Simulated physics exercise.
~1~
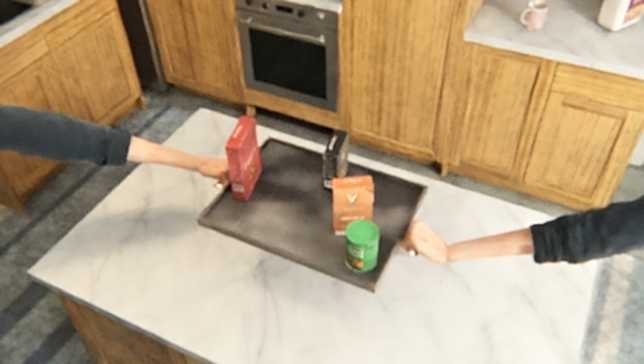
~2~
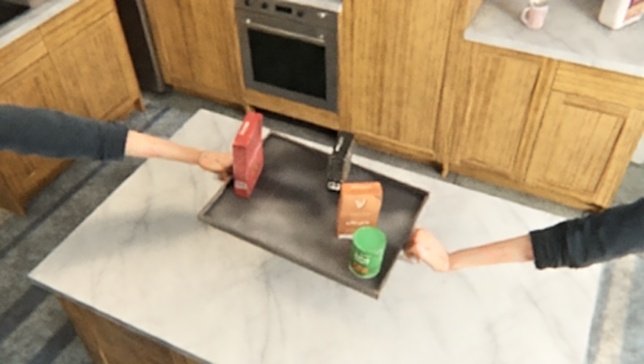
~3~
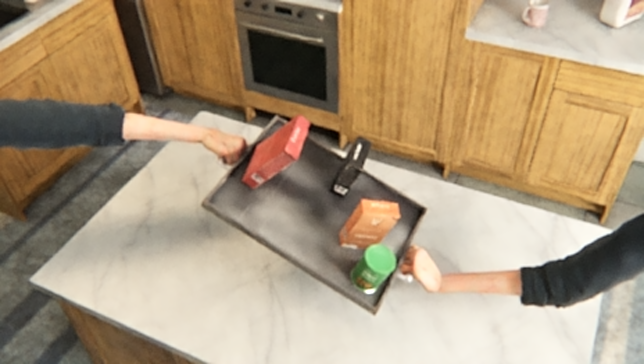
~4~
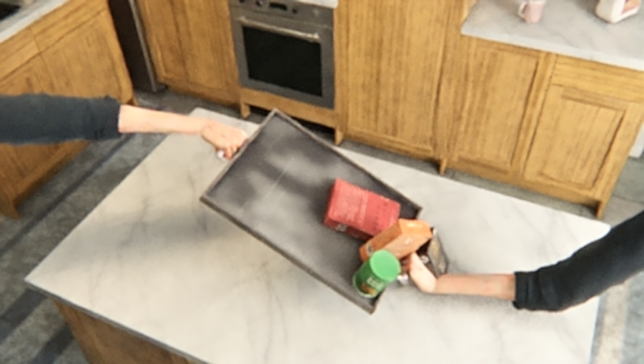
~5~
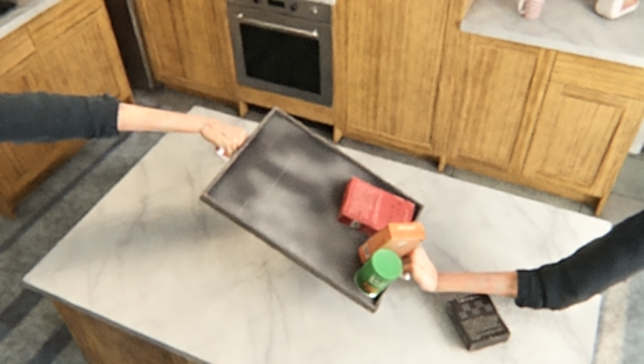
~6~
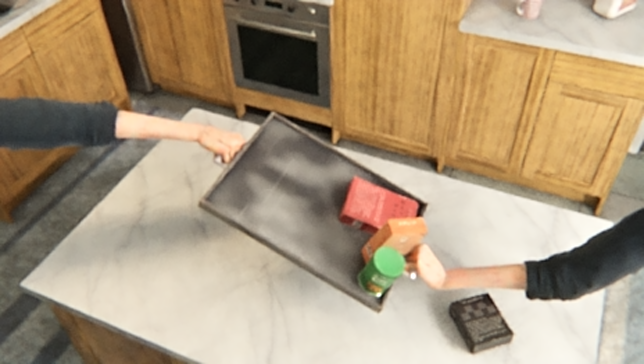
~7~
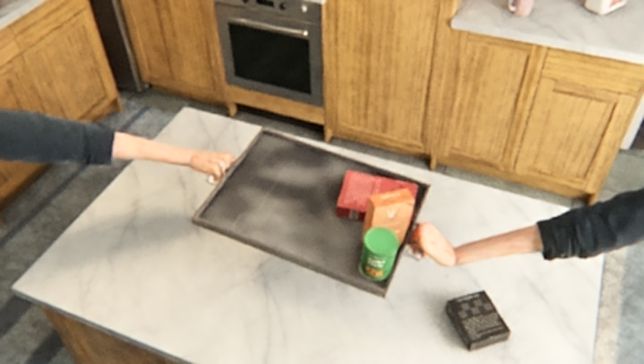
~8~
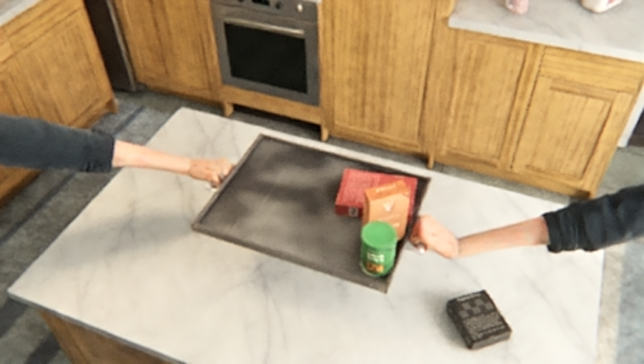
A tray tilts right in two hands, toppling the red packet and spilling the black one.
